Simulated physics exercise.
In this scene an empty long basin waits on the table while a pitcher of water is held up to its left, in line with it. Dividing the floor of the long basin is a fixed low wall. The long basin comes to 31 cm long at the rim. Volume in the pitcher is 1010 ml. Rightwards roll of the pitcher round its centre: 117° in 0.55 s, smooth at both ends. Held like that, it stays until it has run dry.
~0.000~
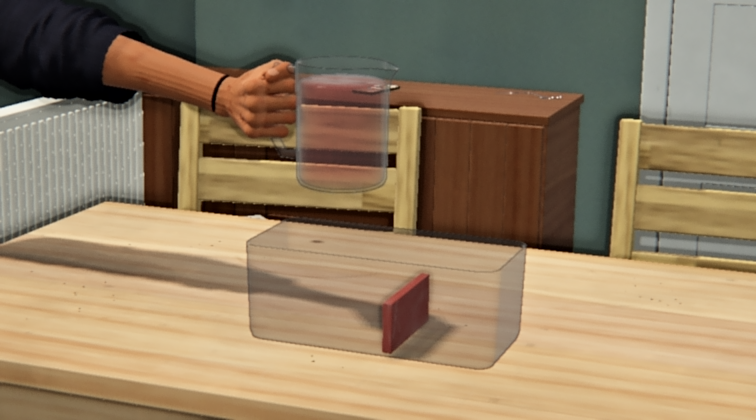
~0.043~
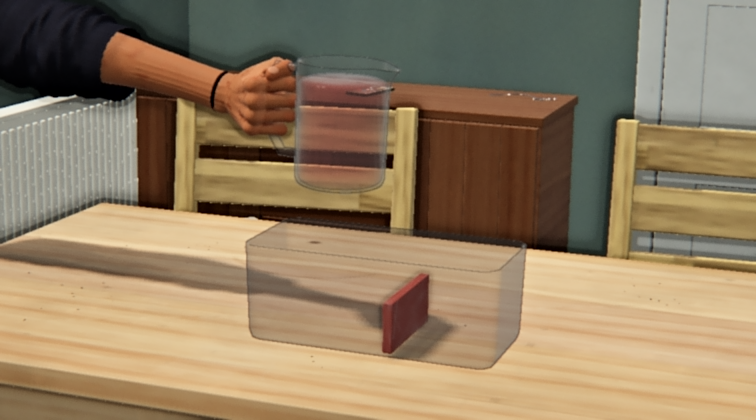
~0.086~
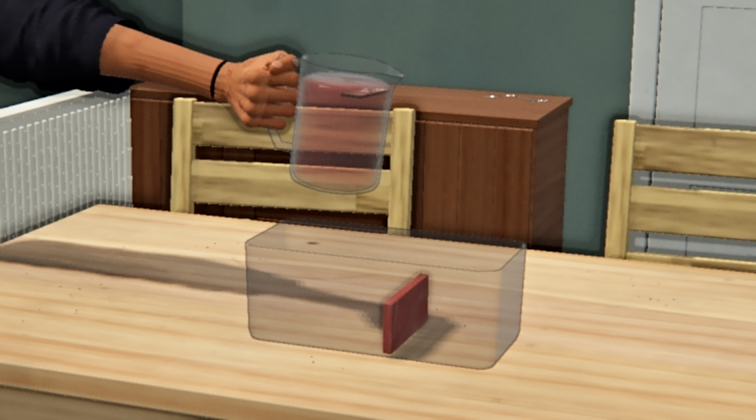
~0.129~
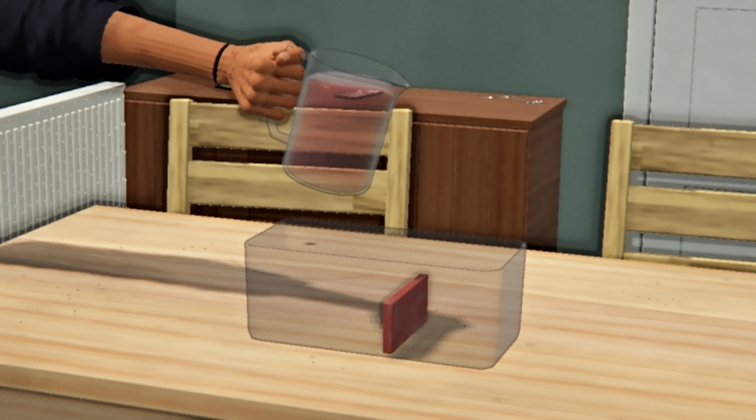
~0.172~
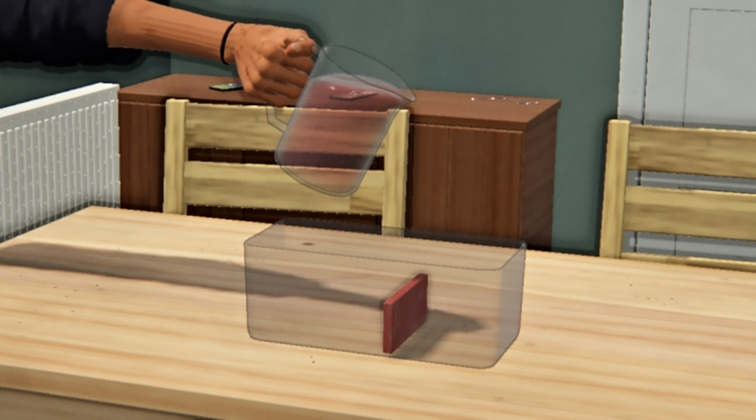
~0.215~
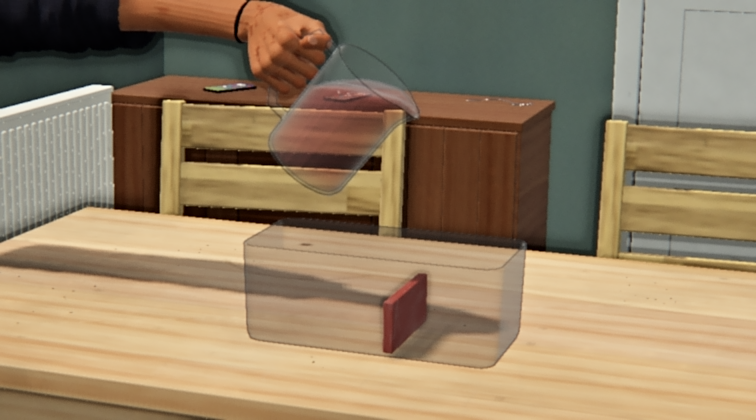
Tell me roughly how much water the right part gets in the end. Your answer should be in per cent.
It gets about 82 per cent.
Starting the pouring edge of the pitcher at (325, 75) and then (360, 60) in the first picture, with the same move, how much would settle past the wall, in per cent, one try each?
Near 5 in a hundred on the first go and near 35 in a hundred on the second.
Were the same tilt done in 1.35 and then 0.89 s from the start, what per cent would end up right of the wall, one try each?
Around 80 per cent first, around 80 per cent next.
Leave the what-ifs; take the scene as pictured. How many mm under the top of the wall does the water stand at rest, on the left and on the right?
Left side: Around 56 mm. Right side: Around 10 mm.
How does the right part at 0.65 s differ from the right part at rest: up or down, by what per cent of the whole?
Looks like it went upward, around 20 per cent.
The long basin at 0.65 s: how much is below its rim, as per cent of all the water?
Around 66 per cent of the whole.
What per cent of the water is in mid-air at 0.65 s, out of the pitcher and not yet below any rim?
Some 24 % is up in the air.
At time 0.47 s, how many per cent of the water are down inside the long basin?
About 22%.
After 0.47 s the tilt is 110° and 54 per cent is still to pour, 0 is left of the wall and 23 right of it.
After 0.65 s the tilt is 117° and 11 per cent is still to pour, 3 is left of the wall and 62 right of it.
After 0.84 s the tilt is 117° and 1 per cent is still to pour, 8 is left of the wall and 81 right of it.
After 1.05 s the tilt is 117° and 0 per cent is still to pour, 10 is left of the wall and 82 right of it.
In the end 10 per cent lies left of the wall, 82 right of it and 7 outside.
